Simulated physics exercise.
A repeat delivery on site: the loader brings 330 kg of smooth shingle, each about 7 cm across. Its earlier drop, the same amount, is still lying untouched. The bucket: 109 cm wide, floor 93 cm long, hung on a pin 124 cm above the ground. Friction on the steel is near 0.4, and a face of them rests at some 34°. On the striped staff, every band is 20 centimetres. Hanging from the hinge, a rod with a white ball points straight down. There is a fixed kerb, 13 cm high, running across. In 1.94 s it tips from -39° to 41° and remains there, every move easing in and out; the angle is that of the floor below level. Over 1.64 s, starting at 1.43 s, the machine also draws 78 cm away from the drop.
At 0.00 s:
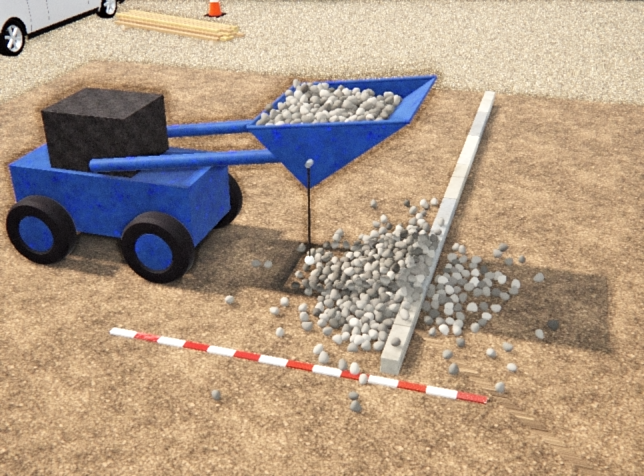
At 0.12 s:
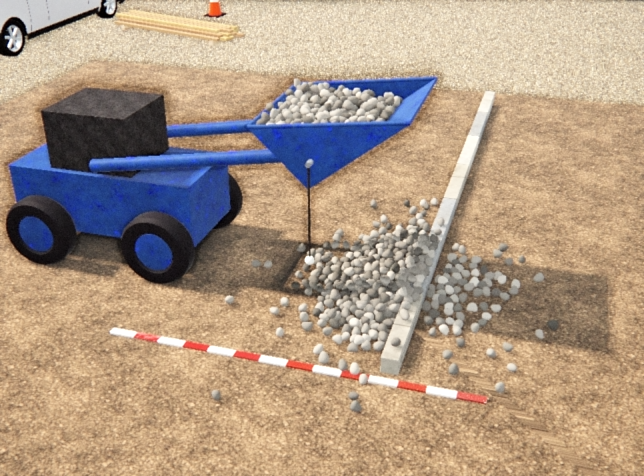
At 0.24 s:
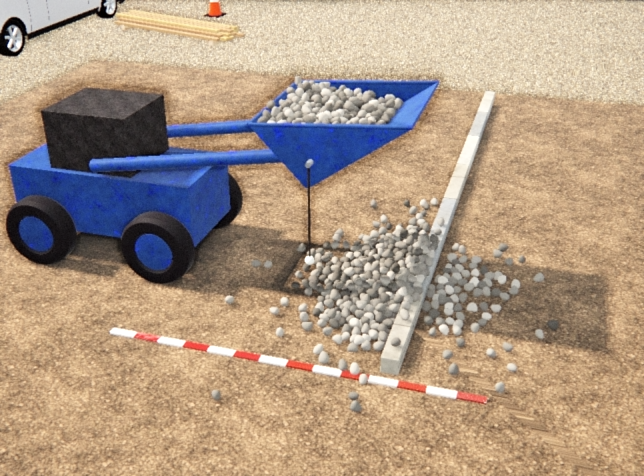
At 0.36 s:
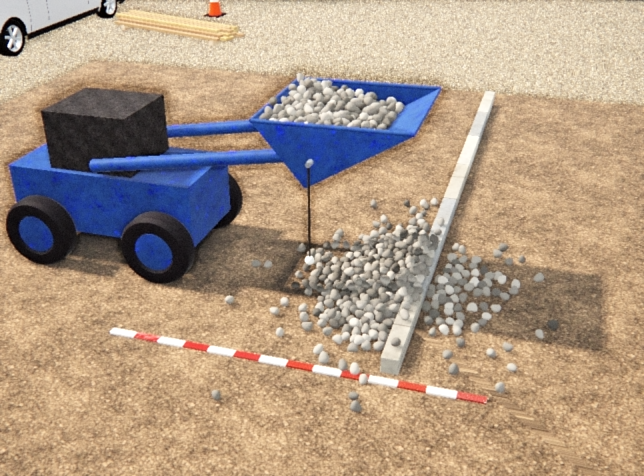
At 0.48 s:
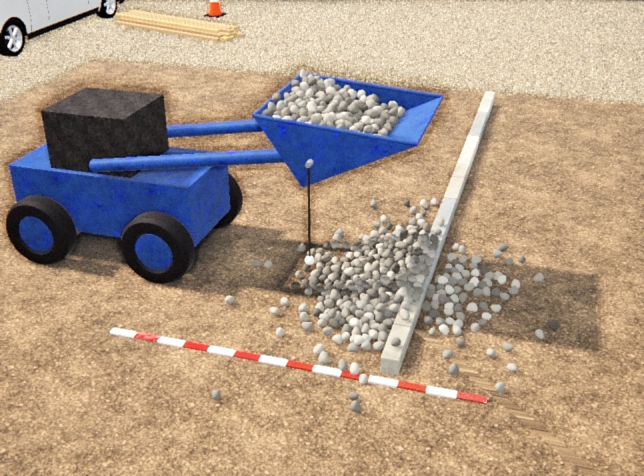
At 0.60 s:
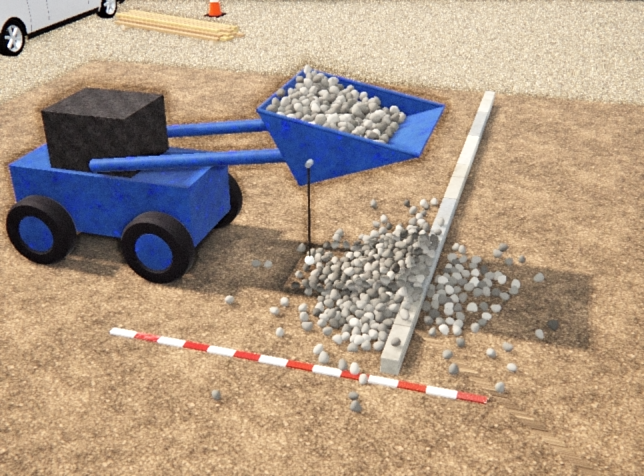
A blue loader with a black block on its back stands at left on brown ground, seen from above and to one side by a still camera. Its raised bucket holds grey stones above a loose pile straddling a pale kerb, with a red-and-white staff in front and a white vehicle, planks and orange cone behind. The bucket slowly tilts forward, its right lip dipping slightly as its stones shift a little.
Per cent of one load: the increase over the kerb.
60 percent.
After 1.5 s the floor is at 29°; in per cent of one load, 98 in the bucket, 89 on this side of the kerb, 13 over the kerb; the foremost stones are at (524, 319).
After 2.0 s the floor is at 41°; in per cent of one load, 9 in the bucket, 134 on this side of the kerb, 57 over the kerb; the foremost stones are at (528, 309).
After 3.5 s the floor is at 41°; in per cent of one load, 0 in the bucket, 126 on this side of the kerb, 74 over the kerb; the foremost stones are at (633, 320).
After 6.0 s the floor is at 41°; in per cent of one load, 0 in the bucket, 126 on this side of the kerb, 74 over the kerb; the foremost stones are at (633, 320). Net gain over the kerb, 60.
